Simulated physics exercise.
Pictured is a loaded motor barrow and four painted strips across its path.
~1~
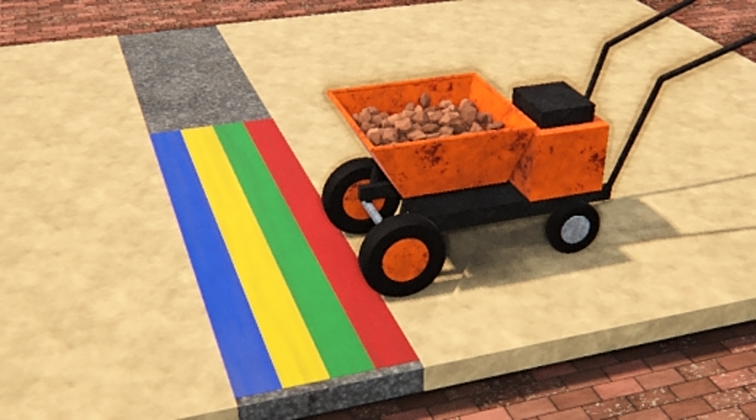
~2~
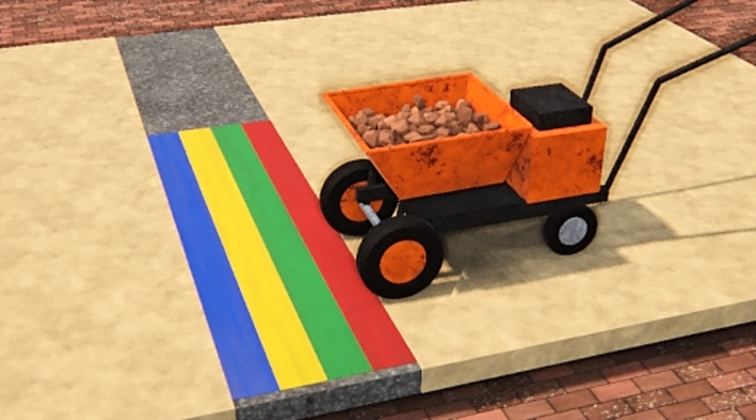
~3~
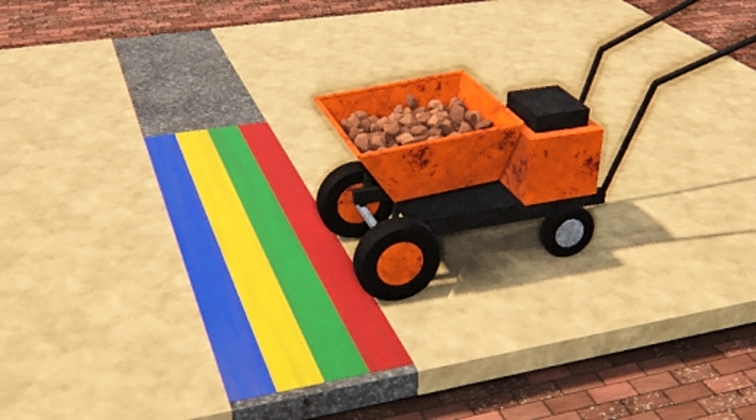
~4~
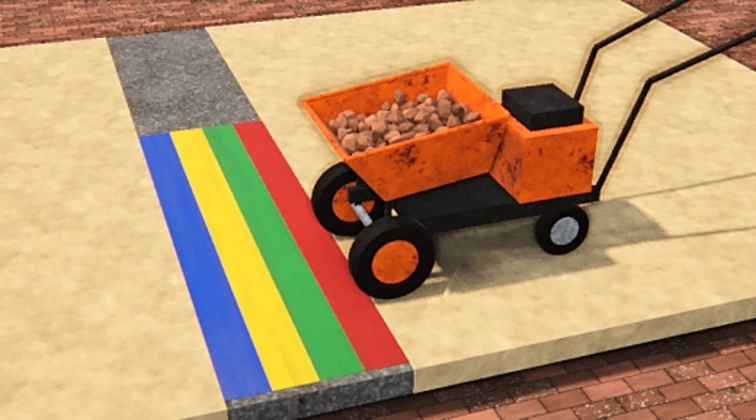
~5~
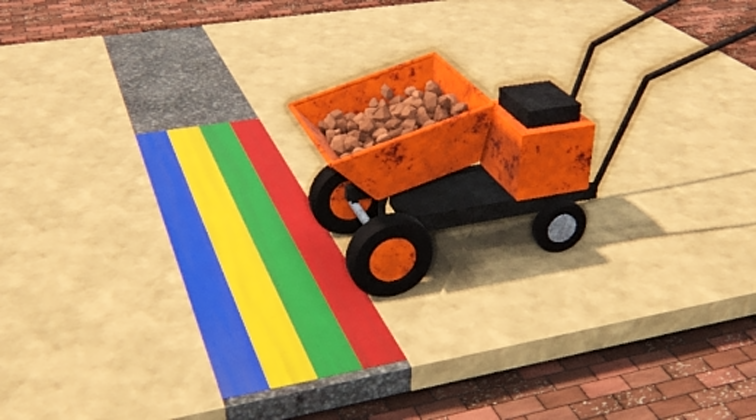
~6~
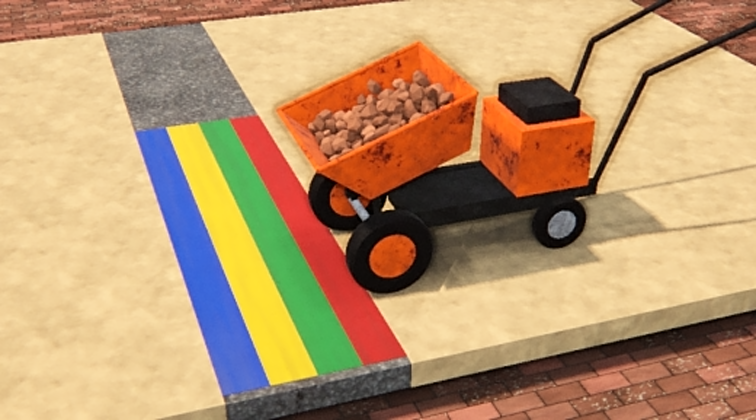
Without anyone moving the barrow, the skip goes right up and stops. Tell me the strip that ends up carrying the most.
Blue.
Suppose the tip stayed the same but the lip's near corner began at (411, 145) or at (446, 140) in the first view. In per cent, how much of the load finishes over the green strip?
Roughly 10 per cent, then roughly 30 per cent.
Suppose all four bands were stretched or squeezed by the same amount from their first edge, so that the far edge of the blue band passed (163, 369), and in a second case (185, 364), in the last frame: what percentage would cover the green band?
Respectively 0 and 0 percent.
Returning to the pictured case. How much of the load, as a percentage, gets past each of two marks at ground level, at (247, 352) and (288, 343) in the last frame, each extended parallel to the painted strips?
In order: 50 percent, then 70 percent.
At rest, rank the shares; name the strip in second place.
Yellow.
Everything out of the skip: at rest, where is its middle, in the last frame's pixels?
Resting centre, last frame: Roughly (204, 278).
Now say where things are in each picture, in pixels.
In the first frame, lip of the skip (373, 150), level; top of the load (417, 129), lumps of rubble; red strip (376, 327); green strip (334, 335); yellow strip (290, 343); blue strip (244, 352).
In the second frame, lip of the skip (369, 153), level; top of the load (413, 131).
In the third frame, lip of the skip (360, 157), tipped barely; top of the load (417, 126).
In the fourth frame, lip of the skip (346, 160), tipped a little; top of the load (416, 117).
In the fifth frame, lip of the skip (332, 165), tipped a little; top of the load (423, 116).
In the sixth frame, lip of the skip (319, 171), tipped clearly; top of the load (429, 106); red strip (364, 323); green strip (321, 332); yellow strip (277, 341); blue strip (232, 350).
Just after the last frame, skip tipped steeply; every one in the skip.
A moment on, skip tipped right over; the larger part in the skip; about a tenth over the yellow strip; roughly a quarter over the blue strip; just a few off the paint.
Further on, skip tipped right over; roughly a third in the skip; just a few over the green strip; about a tenth over the yellow strip; roughly a third over the blue strip; roughly a quarter off the paint.
When it is over, skip tipped right over; roughly a quarter in the skip; not one over the red strip; not one over the green strip; roughly a quarter over the yellow strip; roughly a third over the blue strip; roughly a quarter off the paint.
